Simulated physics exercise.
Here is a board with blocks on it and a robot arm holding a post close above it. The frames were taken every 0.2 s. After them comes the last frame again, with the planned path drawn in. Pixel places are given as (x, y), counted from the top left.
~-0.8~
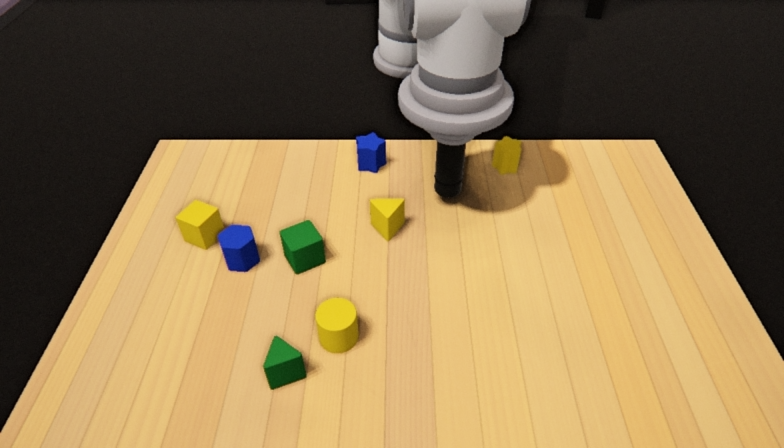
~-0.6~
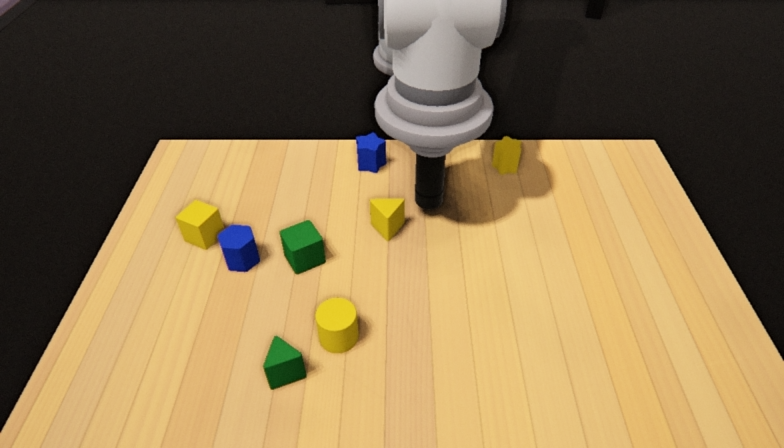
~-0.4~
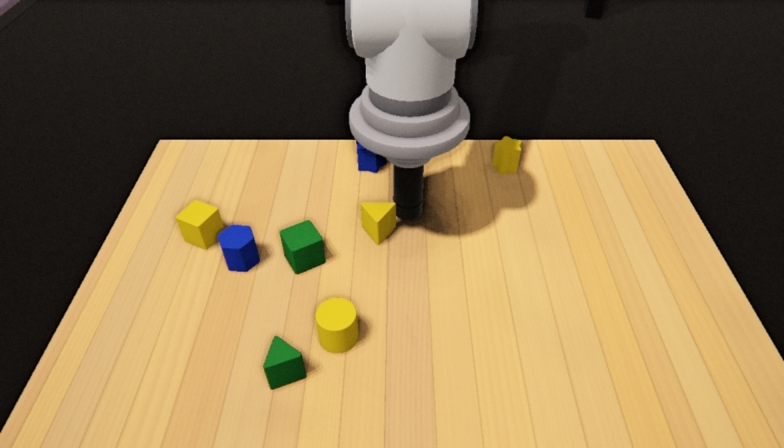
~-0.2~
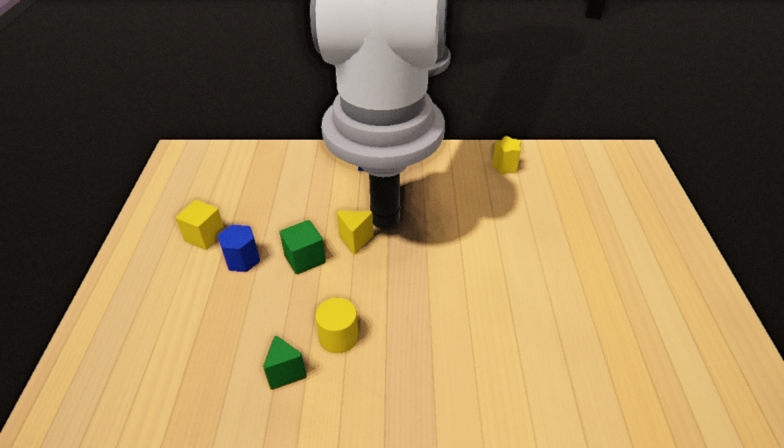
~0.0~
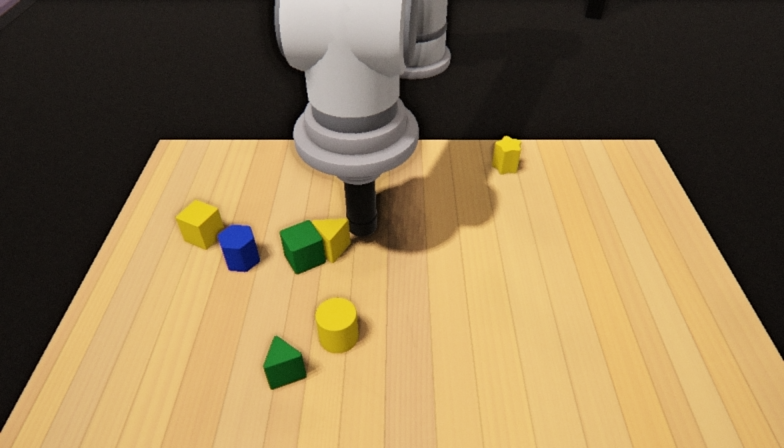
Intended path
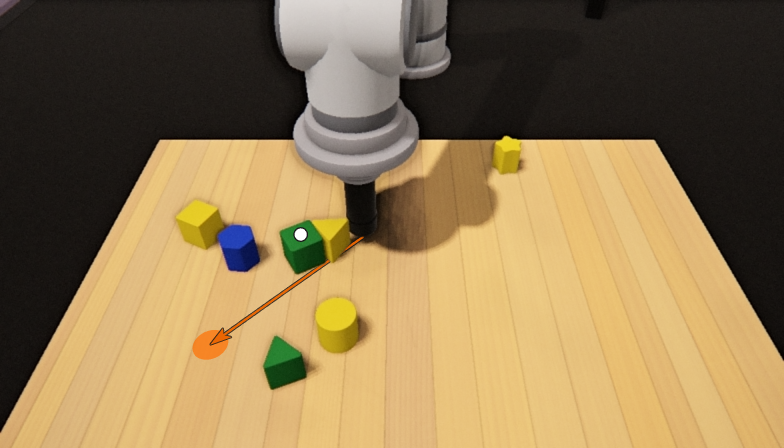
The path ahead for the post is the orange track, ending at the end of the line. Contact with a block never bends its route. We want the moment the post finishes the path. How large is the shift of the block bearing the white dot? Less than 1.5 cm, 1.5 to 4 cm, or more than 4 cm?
Movement: Over 4 cm.
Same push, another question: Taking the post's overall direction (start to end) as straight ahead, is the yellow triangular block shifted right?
The answer is yes.
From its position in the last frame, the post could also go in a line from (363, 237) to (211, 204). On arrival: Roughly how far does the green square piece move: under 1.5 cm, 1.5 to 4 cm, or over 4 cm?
It is going to finish 1.5 to 4 cm from where it is now.
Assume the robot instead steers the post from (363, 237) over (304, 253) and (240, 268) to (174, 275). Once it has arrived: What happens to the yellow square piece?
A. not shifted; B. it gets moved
Answer: B.
Path on the board, from (363, 237) to (210, 344); the dot is on the green square piece.
What follows on the original path. One third of the way, post at (315, 260); blue six-sided block at (216, 235); green square piece at (248, 247), turned 30° clockwise; yellow triangular block at (276, 251), turned 35° clockwise.
Two thirds of the way, post at (264, 296); blue six-sided block at (211, 231); green square piece at (230, 250), turned 85° clockwise; yellow triangular block at (235, 273), turned 105° clockwise.
At the end, post at (207, 335); blue six-sided block at (211, 232); green triangular block in place; green square piece at (230, 251), turned 85° clockwise; yellow triangular block at (218, 281), turned 160° clockwise; yellow disc in place.
